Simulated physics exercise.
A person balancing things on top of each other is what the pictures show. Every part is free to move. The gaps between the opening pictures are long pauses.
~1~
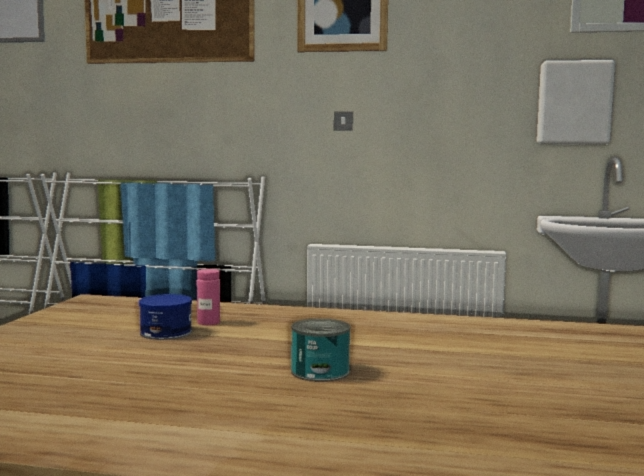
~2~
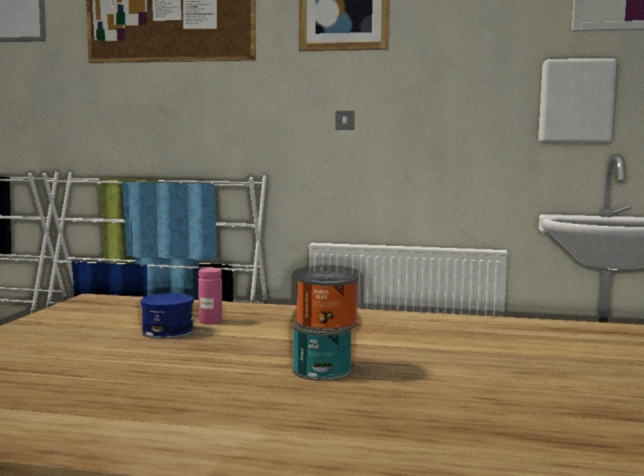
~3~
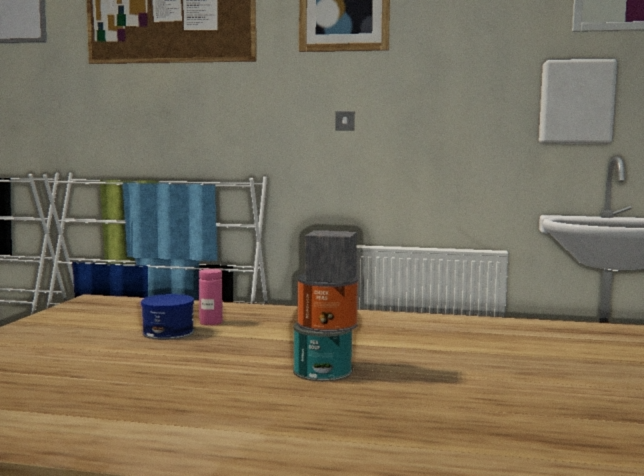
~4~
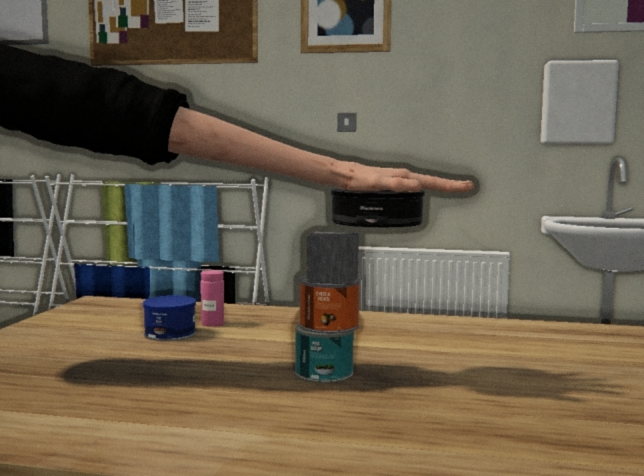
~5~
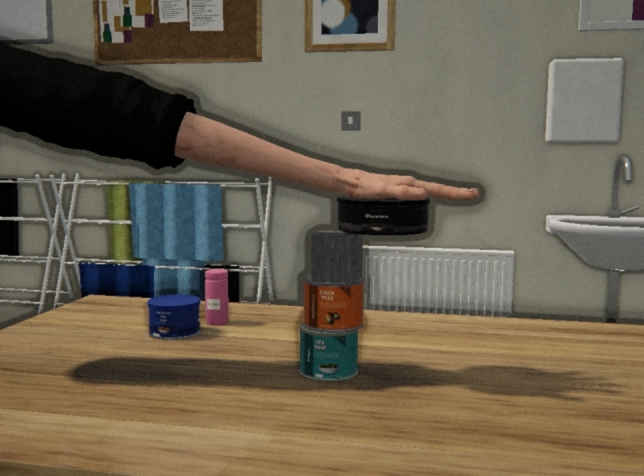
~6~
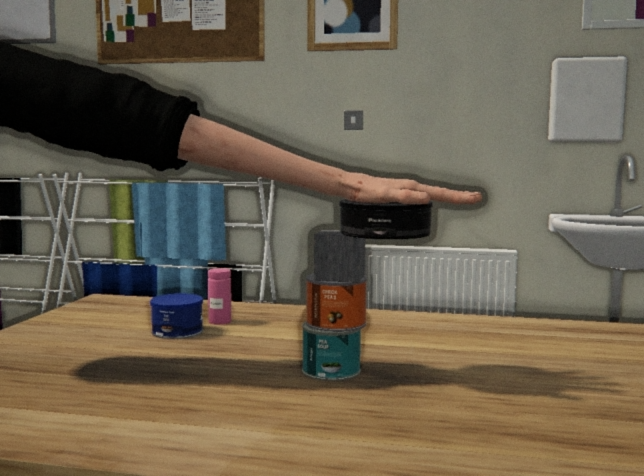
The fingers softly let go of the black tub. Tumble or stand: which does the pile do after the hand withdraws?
The pile does not stay together.
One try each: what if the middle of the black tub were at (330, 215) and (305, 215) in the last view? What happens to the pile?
Lab note - try 1: No collapse; try 2: Collapse.
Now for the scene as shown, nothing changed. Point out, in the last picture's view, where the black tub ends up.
At about (477, 366).
Then, 0.30 s past the last view, black tub now fallen.
Then, 0.40 s past the last view, things are still on the move.
Then, 0.60 s past the last view, as before.
Finally, fallen, black tub; the other 5 still in place. Final places as the last picture's camera would see them, black tub near (477, 366). The pile loses its balance.
